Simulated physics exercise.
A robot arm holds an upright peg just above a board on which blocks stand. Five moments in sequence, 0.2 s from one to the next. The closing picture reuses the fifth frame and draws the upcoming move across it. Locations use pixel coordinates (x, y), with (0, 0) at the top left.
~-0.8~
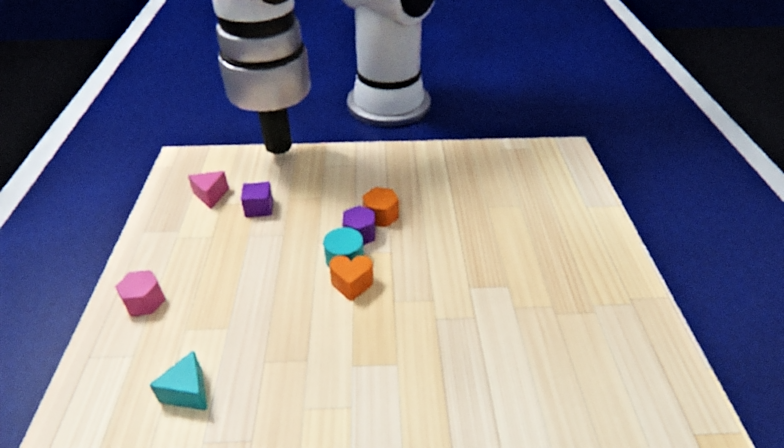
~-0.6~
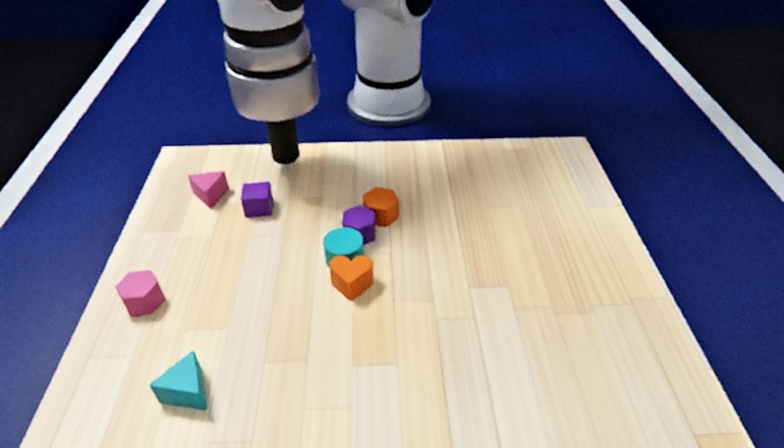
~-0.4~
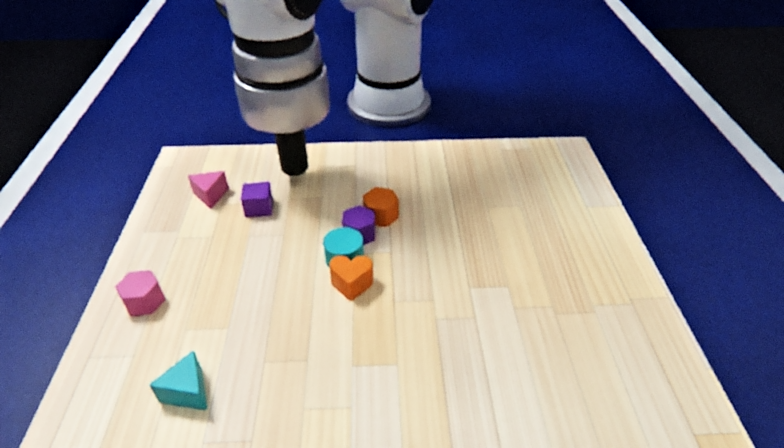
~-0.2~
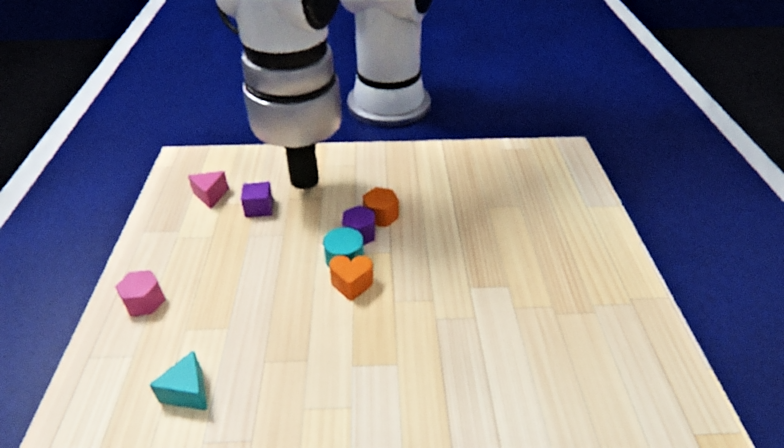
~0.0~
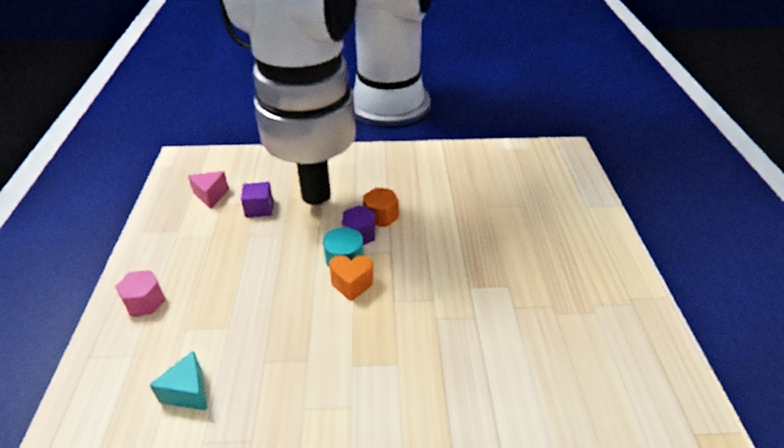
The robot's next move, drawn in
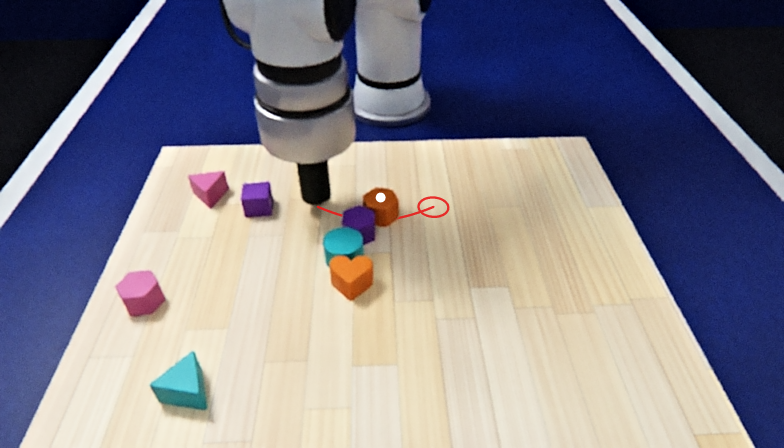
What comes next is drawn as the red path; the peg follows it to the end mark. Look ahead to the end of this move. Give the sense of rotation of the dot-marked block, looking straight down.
Spins clockwise.
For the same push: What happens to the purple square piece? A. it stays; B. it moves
A: It stays.
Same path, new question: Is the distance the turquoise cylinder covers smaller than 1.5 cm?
Yes
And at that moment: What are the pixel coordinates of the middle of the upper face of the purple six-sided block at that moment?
The spot you're after is about (372, 224) in the image.
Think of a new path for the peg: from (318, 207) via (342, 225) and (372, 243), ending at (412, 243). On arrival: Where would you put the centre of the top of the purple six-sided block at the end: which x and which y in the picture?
The middle of the upper face of the purple six-sided block will lie at about (441, 239) in the picture.
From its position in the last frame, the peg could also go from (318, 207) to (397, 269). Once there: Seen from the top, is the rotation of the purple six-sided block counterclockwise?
Yes, it checks out.
The drawn path runs from (318, 207) over (354, 218) and (396, 218) to (433, 207); the dot is on the orange six-sided block.
On the path given first. One third of the way, peg (354, 207); purple six-sided block (365, 220), turned 15° clockwise; orange six-sided block (386, 198).
Two thirds of the way, peg (396, 207); purple six-sided block (372, 224), turned 35° clockwise; orange six-sided block (429, 198).
At the end, peg (434, 196); purple square piece not moved; turquoise cylinder not moved; purple six-sided block (372, 224), turned 35° clockwise; orange six-sided block (466, 196), turned 45° clockwise.
